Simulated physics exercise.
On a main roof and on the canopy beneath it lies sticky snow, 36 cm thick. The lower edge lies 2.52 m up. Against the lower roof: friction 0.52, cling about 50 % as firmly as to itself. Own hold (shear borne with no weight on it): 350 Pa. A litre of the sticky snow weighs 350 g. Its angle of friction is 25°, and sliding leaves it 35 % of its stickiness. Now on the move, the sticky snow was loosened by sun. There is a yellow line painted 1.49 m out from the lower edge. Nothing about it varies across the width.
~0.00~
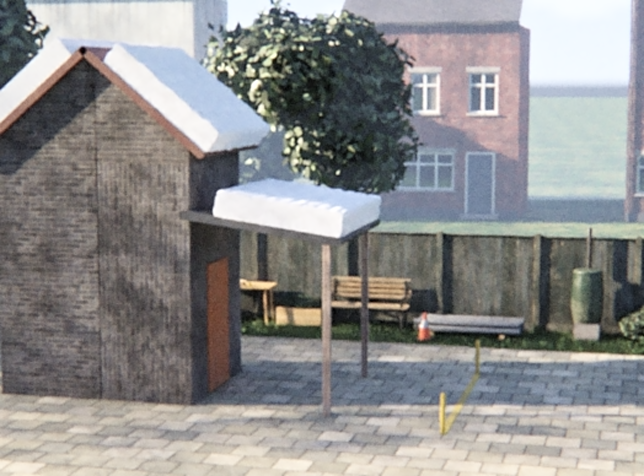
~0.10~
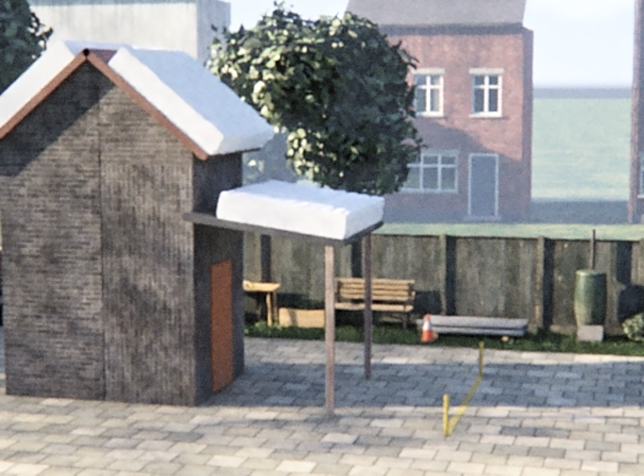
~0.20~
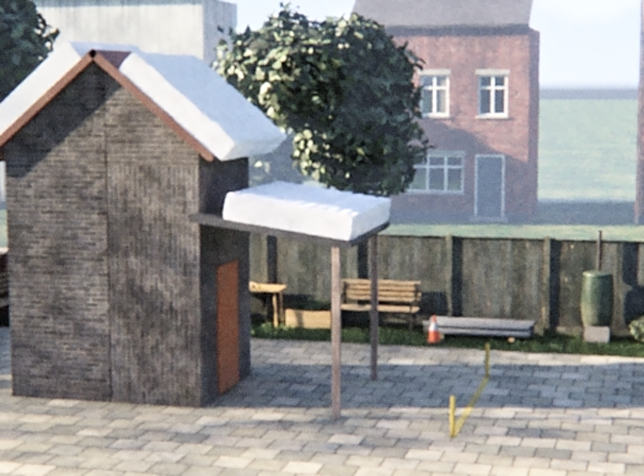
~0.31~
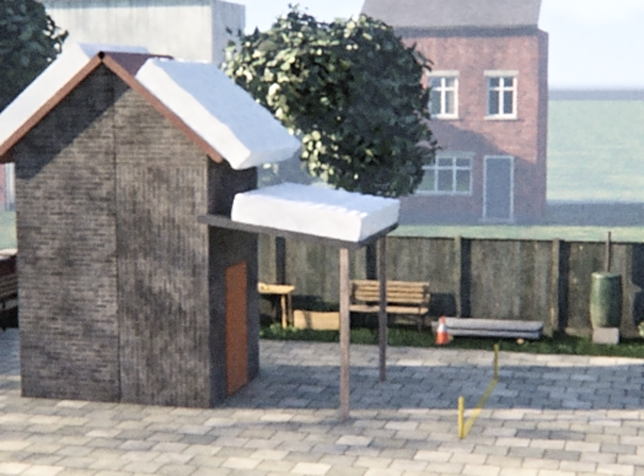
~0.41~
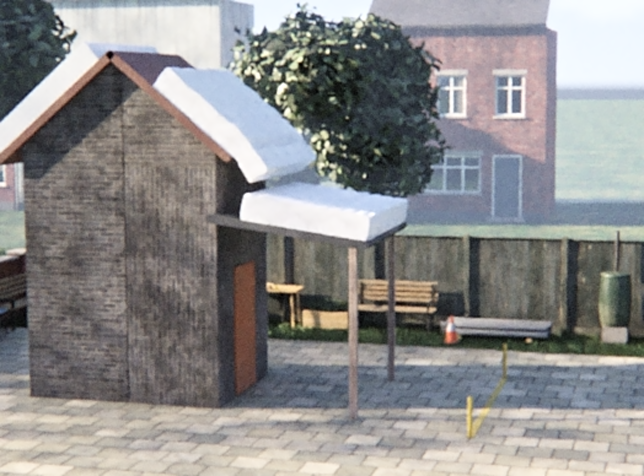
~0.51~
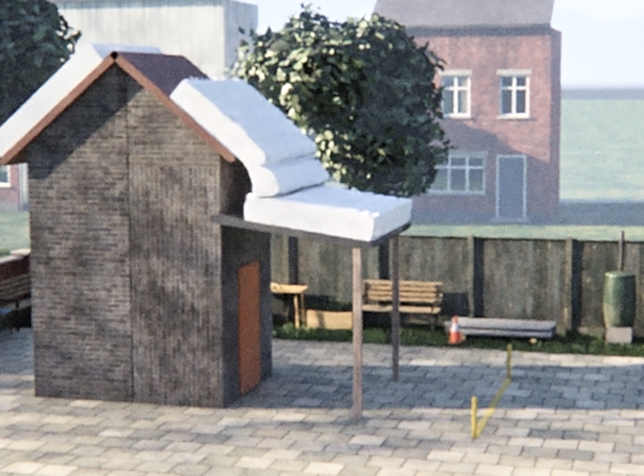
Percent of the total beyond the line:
12 %.
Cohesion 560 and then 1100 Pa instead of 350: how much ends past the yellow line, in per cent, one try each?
The answers, in order, are 3 % and 0 %.
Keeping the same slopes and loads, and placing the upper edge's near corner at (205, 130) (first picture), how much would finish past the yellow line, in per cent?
Share past the line: About 25 %.
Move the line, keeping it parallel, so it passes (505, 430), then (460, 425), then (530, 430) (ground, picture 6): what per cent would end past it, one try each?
Respectively 7, 16 and 3 percent would end past it.
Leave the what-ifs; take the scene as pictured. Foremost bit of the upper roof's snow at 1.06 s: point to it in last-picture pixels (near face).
Near (370, 209), I'd say.
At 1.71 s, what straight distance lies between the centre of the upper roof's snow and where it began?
It has shifted some 2.8 m.
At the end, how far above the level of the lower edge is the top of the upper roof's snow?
It ends up some 0.7 m higher than the lower edge.
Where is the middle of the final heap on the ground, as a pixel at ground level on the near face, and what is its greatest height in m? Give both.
(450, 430), 0.3 m.
By 1.06 s, none is below the lower edge and 0 % is past the line.
By 1.71 s, 22 % is below the lower edge and 0 % is past the line.
By 2.35 s, 34 % is below the lower edge and 11 % is past the line.
By 3.00 s, 34 % is below the lower edge and 12 % is past the line.
By 3.60 s, at the end, 34 % is below the lower edge and 12 % is past the line.
